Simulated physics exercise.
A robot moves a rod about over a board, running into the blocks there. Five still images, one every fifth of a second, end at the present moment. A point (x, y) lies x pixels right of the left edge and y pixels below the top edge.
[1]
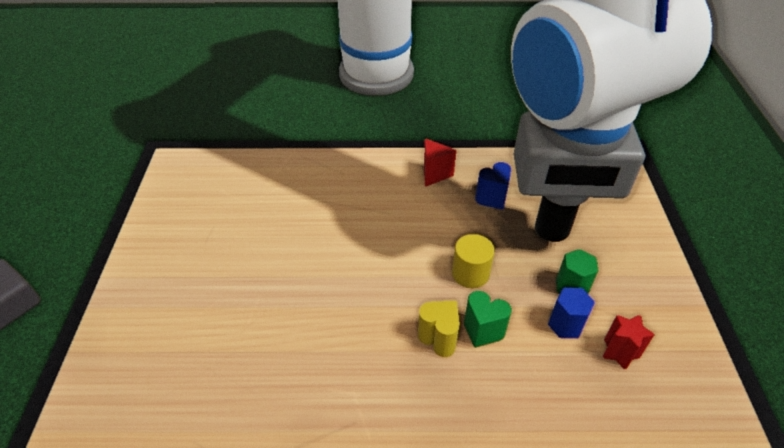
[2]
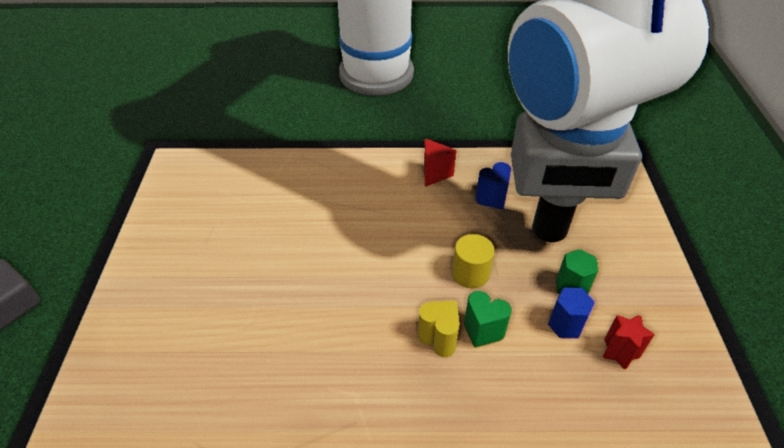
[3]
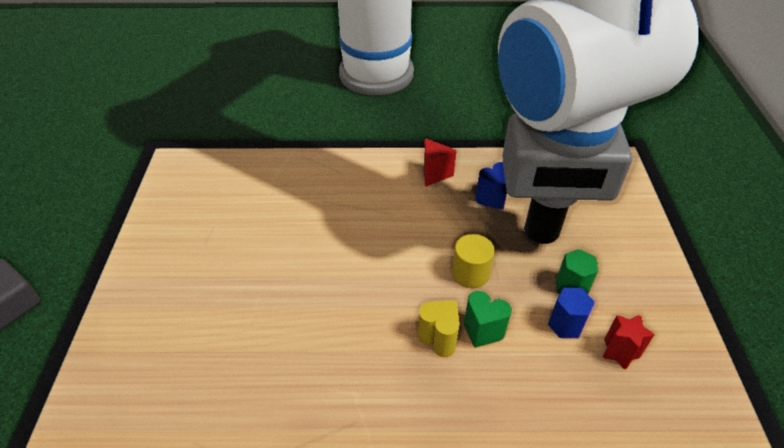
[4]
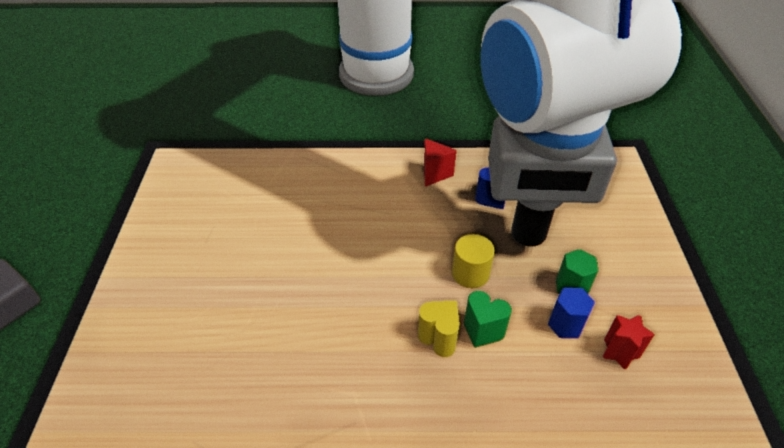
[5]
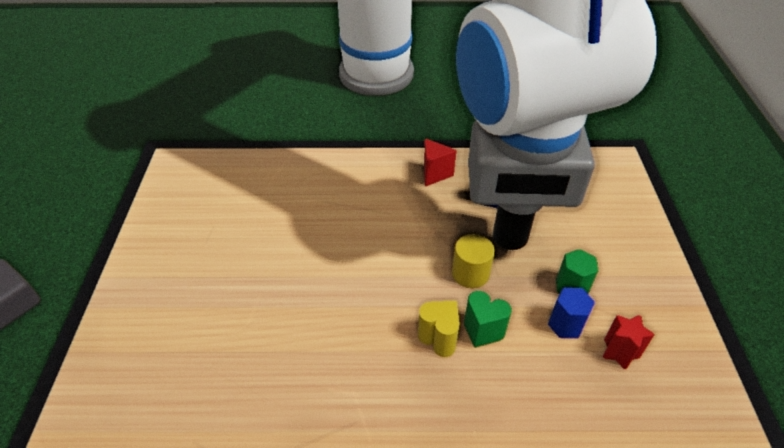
A white and blue robot arm holding a short black rod reaches over a pale wooden board with dark edges on a green surface, seen from above by a still camera. Red, blue, yellow and green blocks sit on the board's middle and right, among them a yellow cylinder, a green heart and a red star. The arm barely shifts at first, then slides the rod left toward the cylinder, covering the rear blue block, while the visible blocks stay still.
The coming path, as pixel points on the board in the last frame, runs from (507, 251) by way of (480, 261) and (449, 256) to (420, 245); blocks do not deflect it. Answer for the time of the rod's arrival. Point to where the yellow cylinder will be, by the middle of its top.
My prediction: (444, 260).
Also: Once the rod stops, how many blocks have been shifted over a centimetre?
It will shift just one block.
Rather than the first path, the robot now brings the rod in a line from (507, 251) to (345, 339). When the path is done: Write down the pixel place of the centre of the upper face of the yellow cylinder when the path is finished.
In the picture, it is at (353, 351).
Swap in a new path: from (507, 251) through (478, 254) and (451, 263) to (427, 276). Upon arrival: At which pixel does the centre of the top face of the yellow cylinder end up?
Final place: (439, 282).
The first path, step by step. One third of the way, rod (482, 248); yellow cylinder (459, 257).
Two thirds of the way, rod (450, 243); yellow cylinder (444, 260).
At the end, rod (421, 232); yellow cylinder (444, 260); green hexagon still.
